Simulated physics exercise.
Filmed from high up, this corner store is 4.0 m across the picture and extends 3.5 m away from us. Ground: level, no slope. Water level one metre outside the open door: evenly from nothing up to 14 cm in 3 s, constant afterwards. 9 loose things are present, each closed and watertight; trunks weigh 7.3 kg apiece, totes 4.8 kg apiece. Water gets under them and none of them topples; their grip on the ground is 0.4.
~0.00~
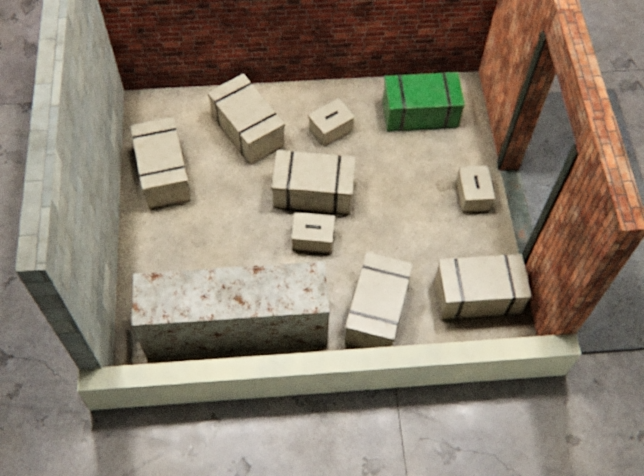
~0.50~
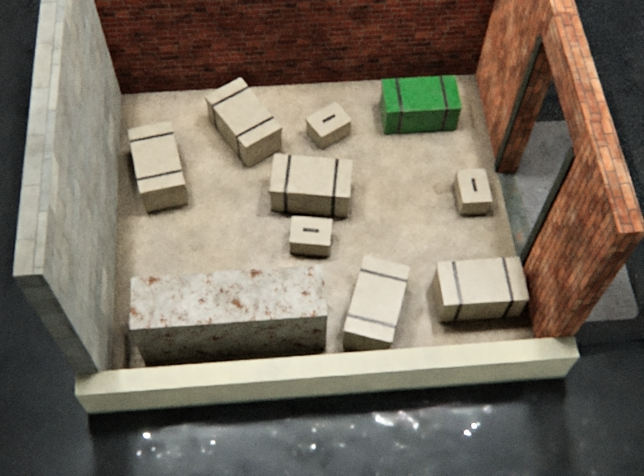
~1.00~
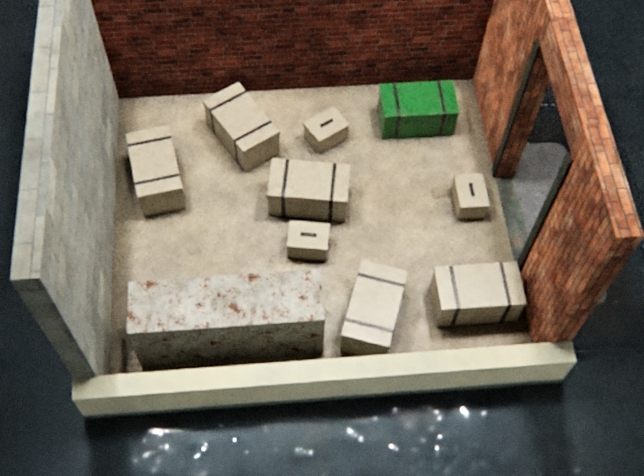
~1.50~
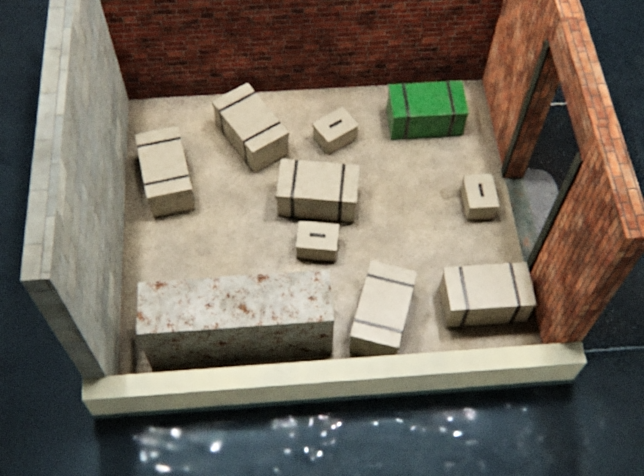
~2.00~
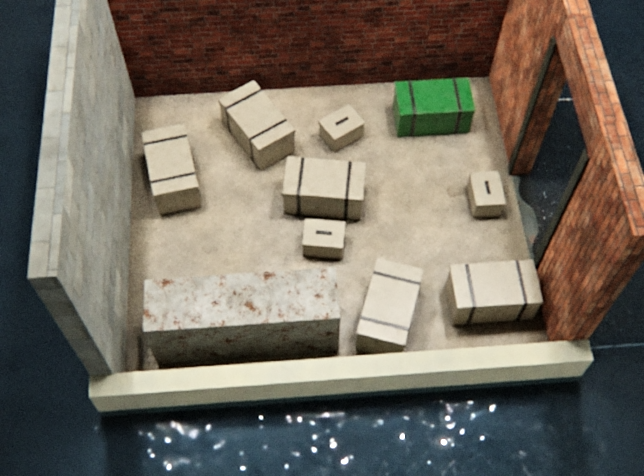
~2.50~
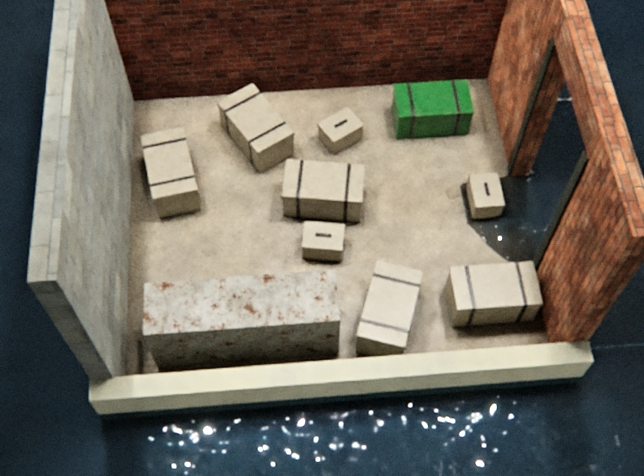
A brick-walled storeroom sits with boxes still as dark water surrounds it and enters the doorway.
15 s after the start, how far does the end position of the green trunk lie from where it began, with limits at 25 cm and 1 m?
It lies 25 cm to 1 m away.
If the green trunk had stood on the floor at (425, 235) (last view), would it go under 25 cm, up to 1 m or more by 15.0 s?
What happens is it gets pushed a long way.
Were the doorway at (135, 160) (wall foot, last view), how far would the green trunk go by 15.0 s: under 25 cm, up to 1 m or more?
By then the green trunk has been carried a long way.
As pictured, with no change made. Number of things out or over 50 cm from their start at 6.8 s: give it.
At that moment it comes to 4.
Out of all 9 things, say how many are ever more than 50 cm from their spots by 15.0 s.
The total is 9.
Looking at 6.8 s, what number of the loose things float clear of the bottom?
The count is 3.
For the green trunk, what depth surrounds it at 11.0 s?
2 cm, roughly.
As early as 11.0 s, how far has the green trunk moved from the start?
Roughly 20 cm by then.
After 3.5 s the green trunk is near (434, 98), 0.0 m from its start, aground; 0 afloat.
After 6.8 s the green trunk is near (433, 90), 0.1 m from its start, aground; 3 afloat.
After 11.0 s the green trunk is near (445, 84), 0.2 m from its start, afloat; 9 afloat.
After 15.0 s the green trunk is near (433, 134), 0.5 m from its start, afloat; 9 afloat.
